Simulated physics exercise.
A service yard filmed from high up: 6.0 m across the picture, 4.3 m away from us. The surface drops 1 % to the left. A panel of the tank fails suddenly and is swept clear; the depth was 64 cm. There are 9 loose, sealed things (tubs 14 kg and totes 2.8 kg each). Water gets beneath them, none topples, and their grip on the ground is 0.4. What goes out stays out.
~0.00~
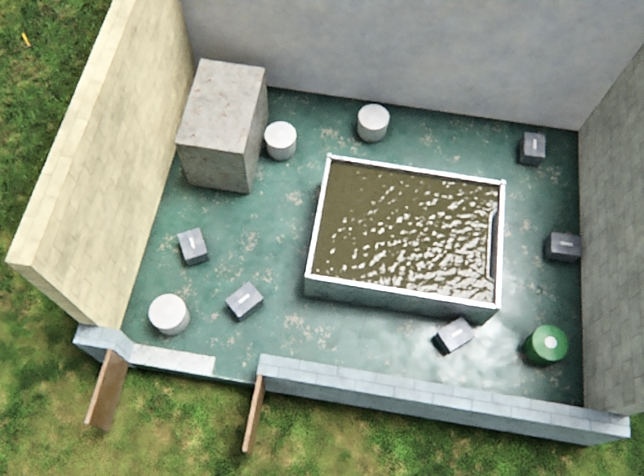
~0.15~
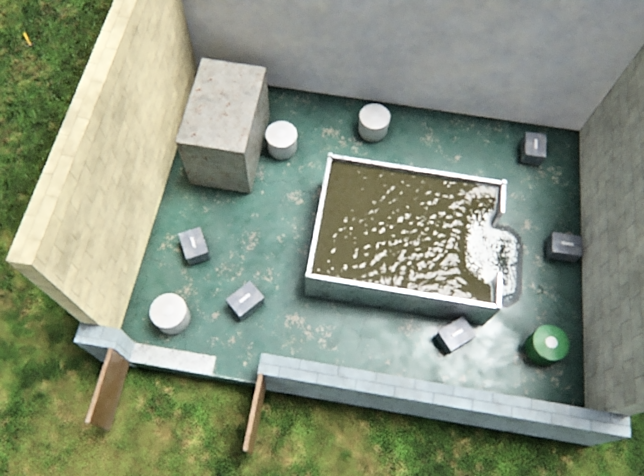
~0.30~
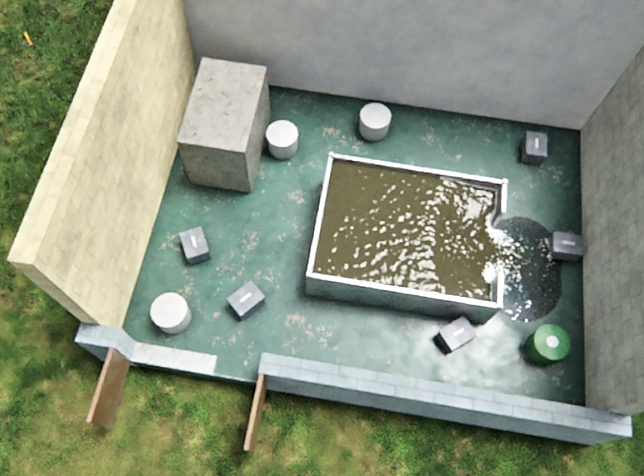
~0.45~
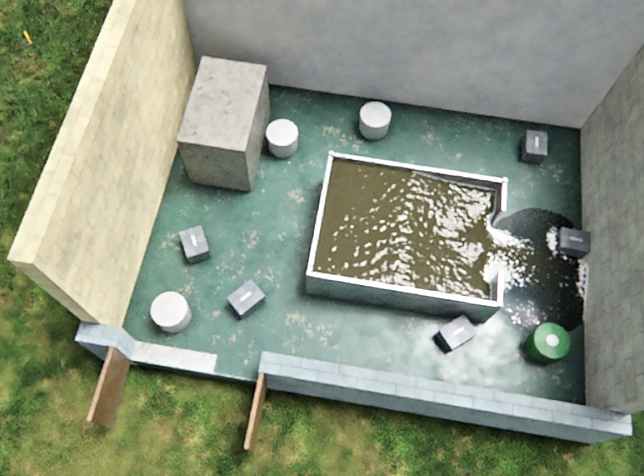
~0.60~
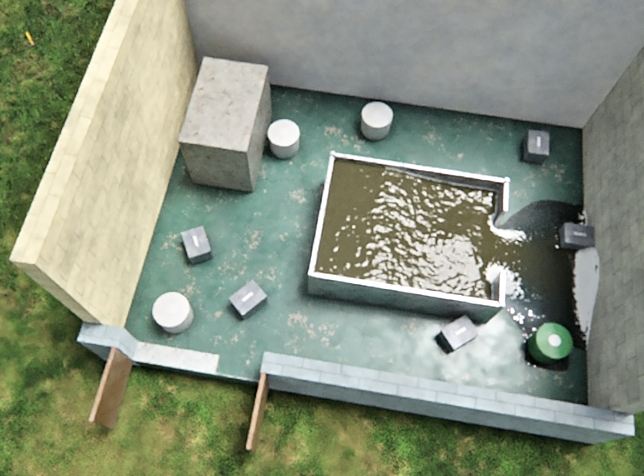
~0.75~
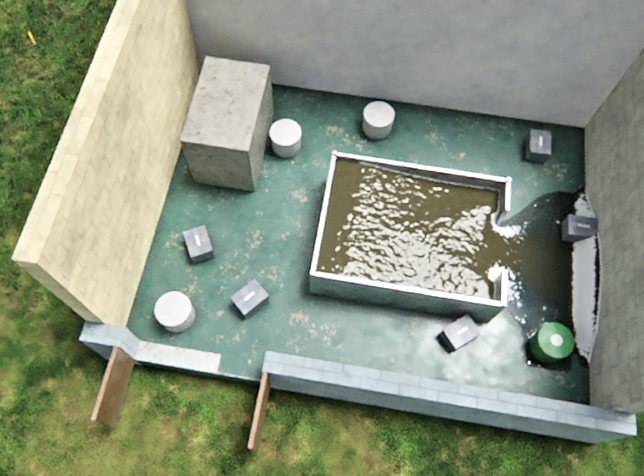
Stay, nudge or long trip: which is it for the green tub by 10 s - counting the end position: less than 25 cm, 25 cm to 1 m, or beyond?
Green tub ends far away.
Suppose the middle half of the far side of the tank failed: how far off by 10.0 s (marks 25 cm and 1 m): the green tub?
Then the green tub gets carried off.
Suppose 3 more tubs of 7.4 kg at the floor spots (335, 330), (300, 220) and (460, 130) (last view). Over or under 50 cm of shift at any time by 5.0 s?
In that order: More, under, past it.
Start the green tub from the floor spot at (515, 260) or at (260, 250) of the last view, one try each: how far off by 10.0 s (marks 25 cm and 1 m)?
In that order: It gets carried off; it travels far.
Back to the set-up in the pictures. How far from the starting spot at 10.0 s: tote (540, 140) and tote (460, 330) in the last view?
In that order: 500 cm, 350 cm.
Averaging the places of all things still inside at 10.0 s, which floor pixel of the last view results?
Around (229, 264).
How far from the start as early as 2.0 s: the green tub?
Roughly 80 cm by then.
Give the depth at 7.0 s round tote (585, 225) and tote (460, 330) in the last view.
About 7 and 9 cm.
After 2.0 s the green tub is near (503, 352), 0.7 m from its start, aground; 0 of 9 are out; 1 afloat.
After 4.5 s the green tub is near (213, 307), 4.3 m from its start, aground; 0 of 9 are out; 5 afloat.
After 7.0 s the green tub is near (191, 204), 5.1 m from its start, afloat; 0 of 9 are out; 8 afloat.
After 10.0 s the green tub is near (297, 259), 3.4 m from its start, afloat; 3 of 9 are out; 5 afloat.
